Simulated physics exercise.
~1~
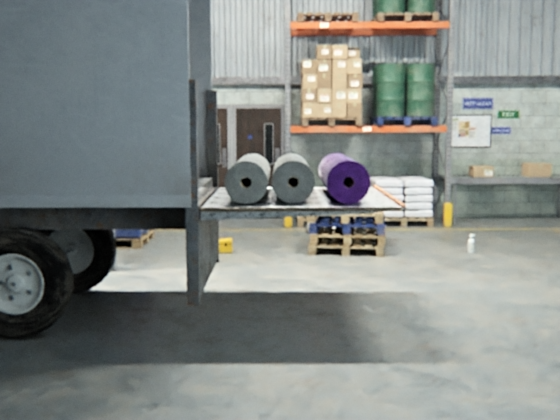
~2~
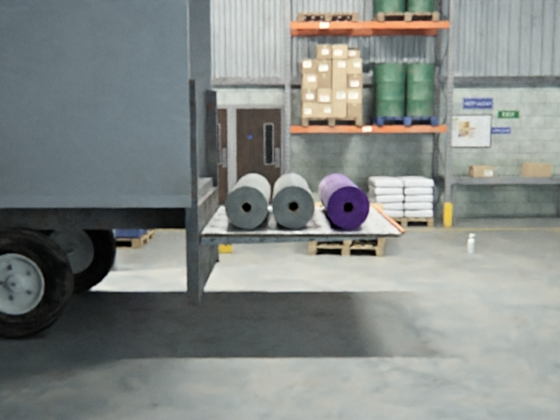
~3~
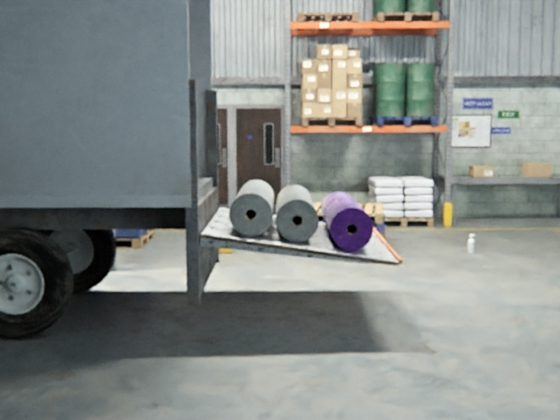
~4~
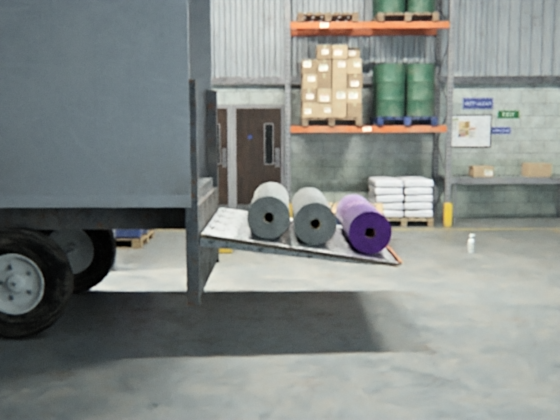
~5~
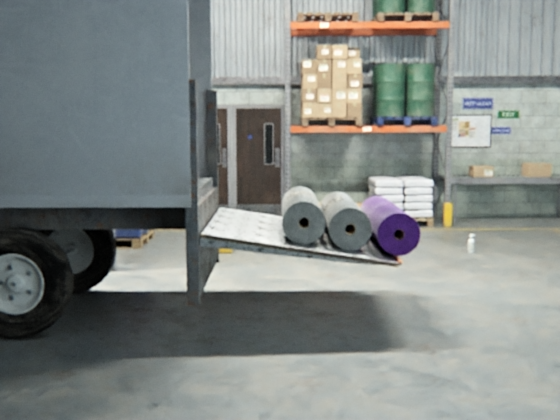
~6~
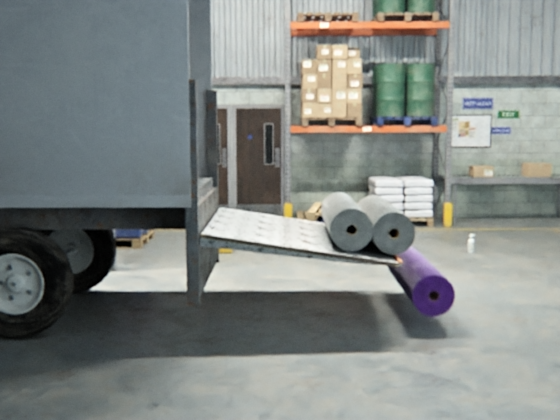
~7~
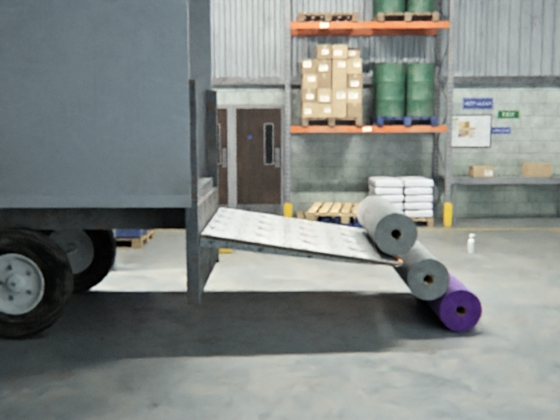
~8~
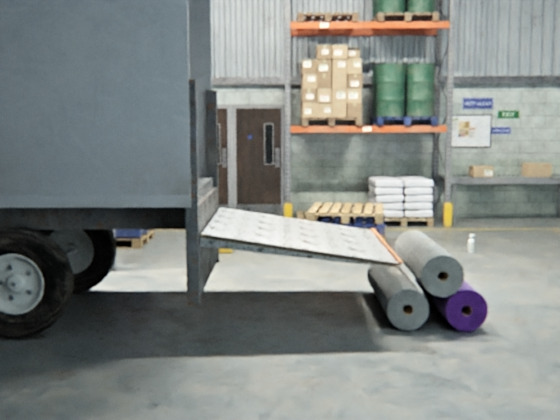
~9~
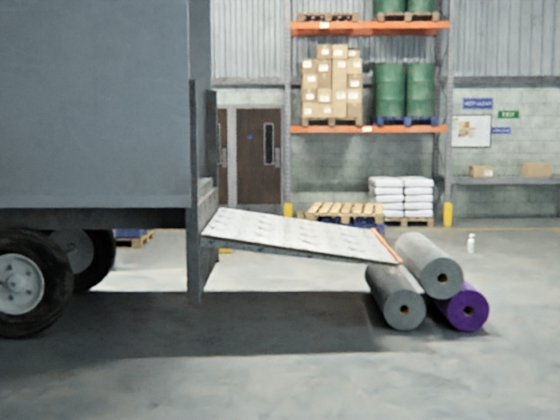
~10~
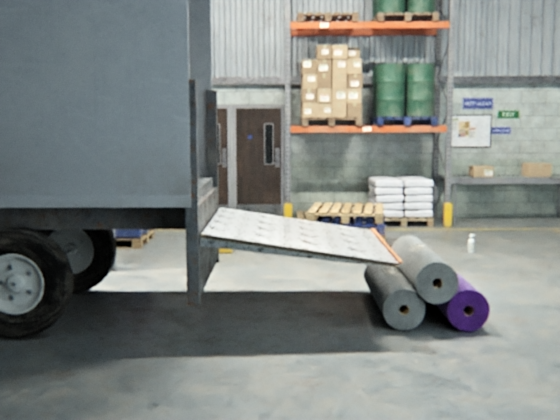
In a warehouse, a truck's tail-lift tilting down as two grey rolls and a purple one roll off, settling on the floor.
